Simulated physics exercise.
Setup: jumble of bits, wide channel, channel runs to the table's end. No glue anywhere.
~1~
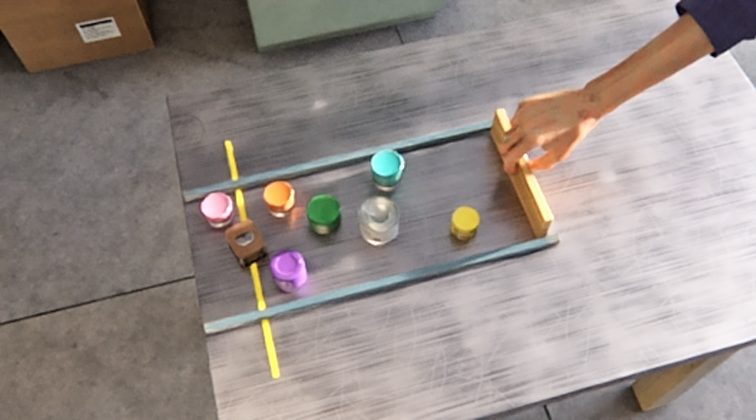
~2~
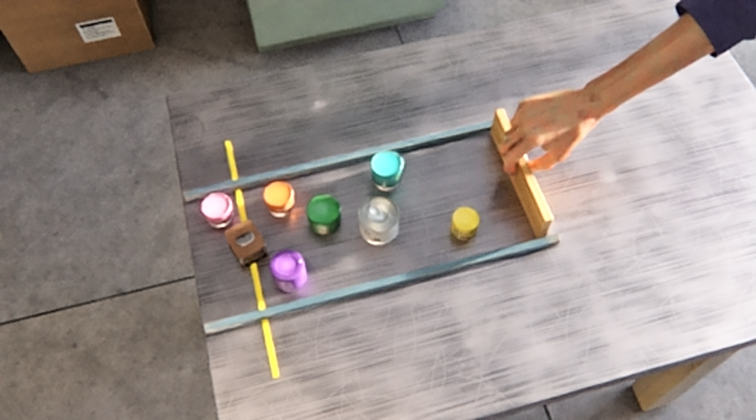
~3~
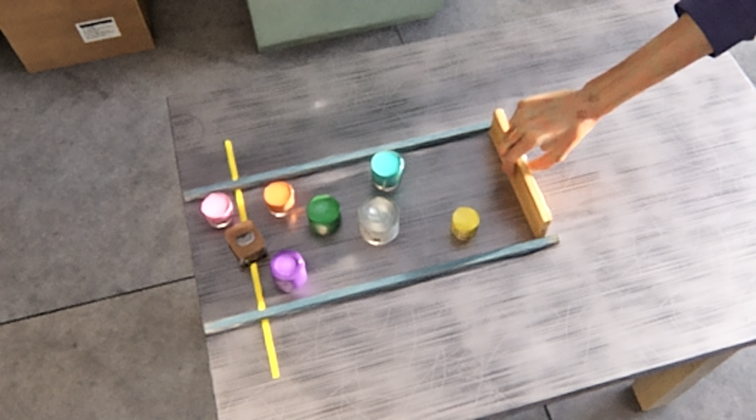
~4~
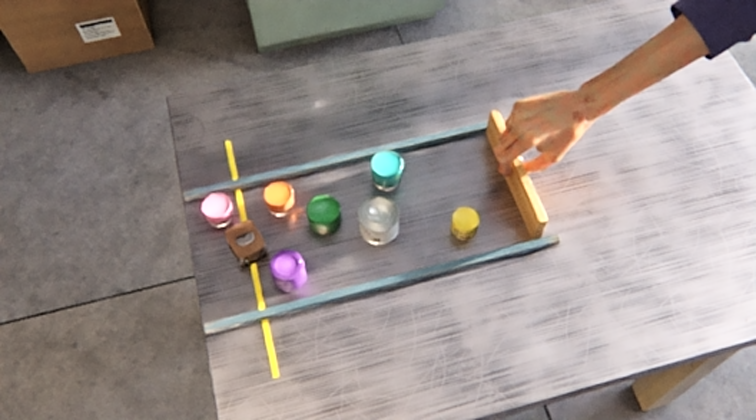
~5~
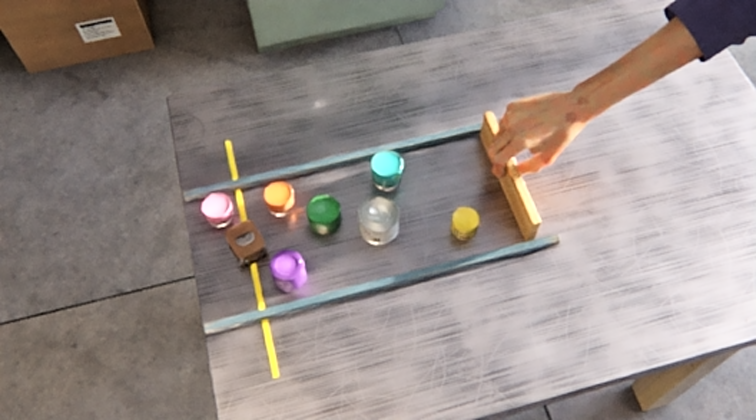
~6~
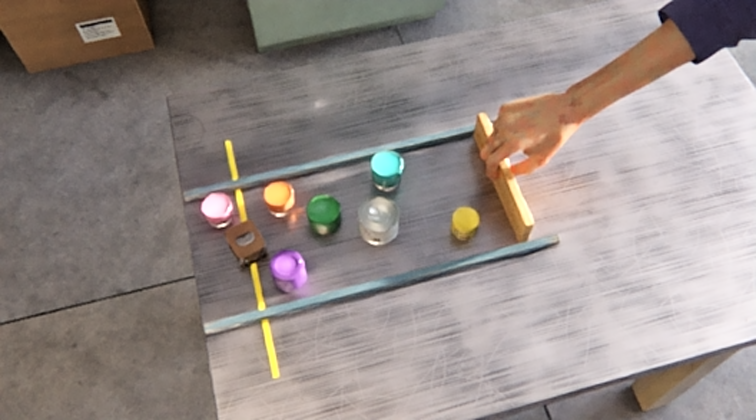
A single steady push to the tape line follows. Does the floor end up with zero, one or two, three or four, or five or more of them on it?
It ends up with one or two.
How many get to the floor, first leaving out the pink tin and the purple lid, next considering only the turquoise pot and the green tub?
First try 0, second try 0.
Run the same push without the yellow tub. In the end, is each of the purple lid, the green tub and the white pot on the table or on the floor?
As for the purple lid, it holds; the green tub holds; and the white pot holds.
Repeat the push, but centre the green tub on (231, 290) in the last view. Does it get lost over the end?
From that position it ends up off.
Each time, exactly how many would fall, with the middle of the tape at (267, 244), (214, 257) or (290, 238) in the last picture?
Floor tally per try: 0 / 4 / 0.
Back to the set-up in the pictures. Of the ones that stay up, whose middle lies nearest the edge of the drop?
That would be the brown case.
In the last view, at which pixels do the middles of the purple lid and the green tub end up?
Roughly (213, 296) for the first and roughly (228, 229) for the second.
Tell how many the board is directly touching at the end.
Count recorded: 4.
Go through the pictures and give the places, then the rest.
In the first frame, pink tin (218, 210); brown case (247, 244); purple lid (288, 271); board (520, 173); tape (250, 248).
In the second frame, brown case (247, 244); board (520, 173).
In the third frame, purple lid (288, 271); green tub (324, 215).
In the fourth frame, pink tin (218, 210); turquoise pot (387, 170).
In the fifth frame, brown case (247, 244); yellow tub (465, 224).
In the sixth frame, pink tin (218, 210); brown case (247, 244); purple lid (288, 271); board (502, 177); tape (250, 248).
Early on, none off yet; pink tin at rest near (218, 210); brown case at rest near (247, 244); purple lid at rest near (288, 271).
Finally, the number that fall off is one or two; lost, pink tin.
